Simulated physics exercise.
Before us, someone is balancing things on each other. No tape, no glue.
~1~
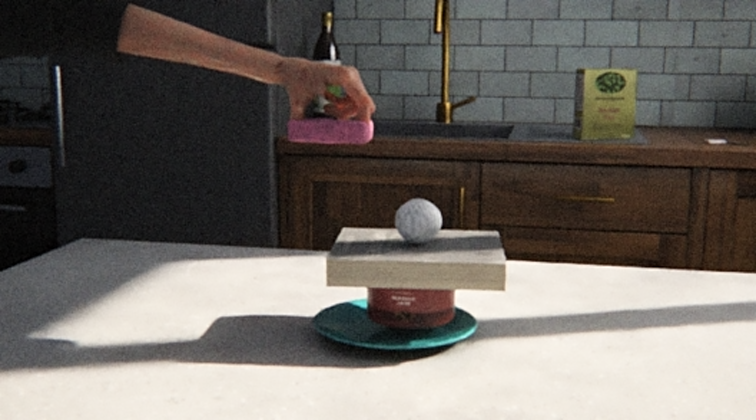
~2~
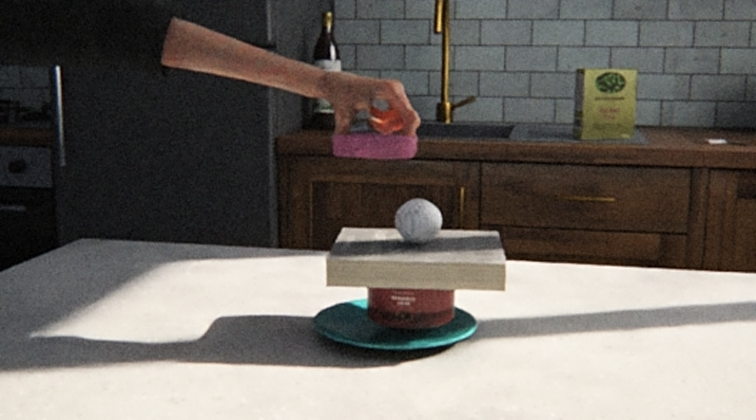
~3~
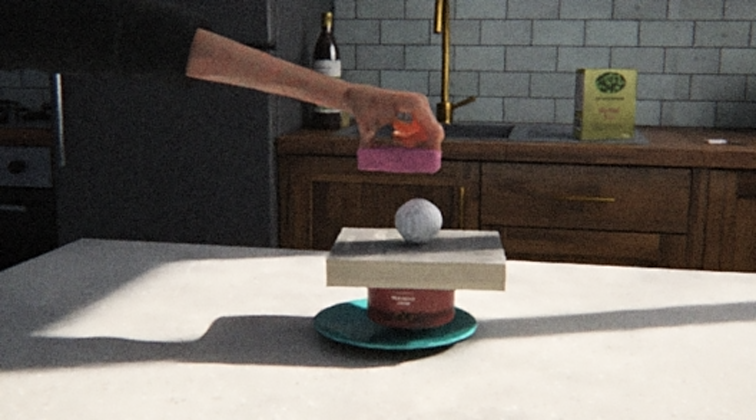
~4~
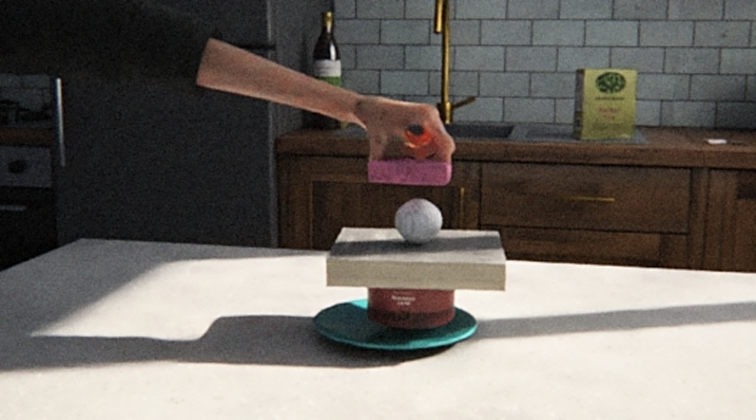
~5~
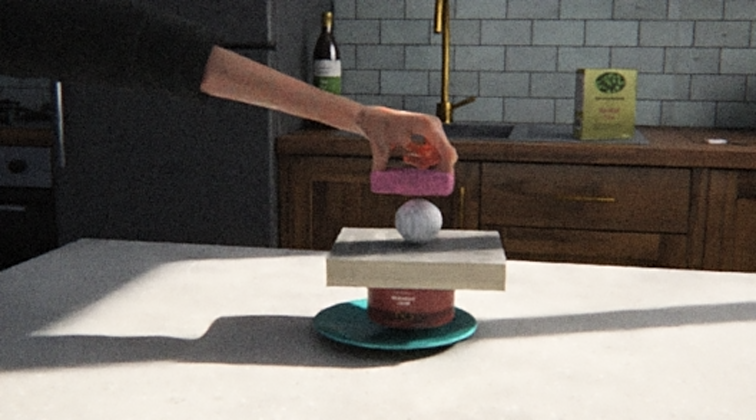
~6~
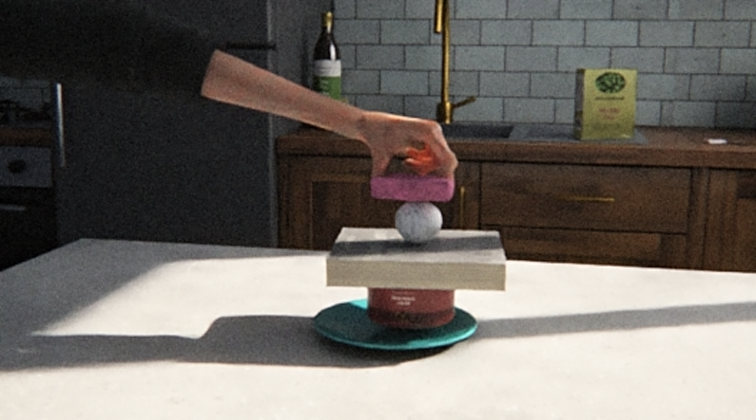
The footage shows a hand carrying a pink sponge rightward and down over a stack on a teal plate, made of a red tub, a grey book and a pale ball, until the sponge sits on the ball, still held.
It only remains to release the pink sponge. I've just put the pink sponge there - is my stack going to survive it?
No, your stack comes down.
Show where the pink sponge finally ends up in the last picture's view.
Roughly at pixel (388, 206).
Then, 0.30 s after the last picture, pink sponge tipped 45° from how it was near (400, 192).
Then, 0.40 s after the last picture, pink sponge tipped 60° from how it was near (385, 204).
At rest, tipped over in the pile, pink sponge; the other 4 in place. Seen from the same camera at the end, pink sponge near (389, 205). The pile gives way.
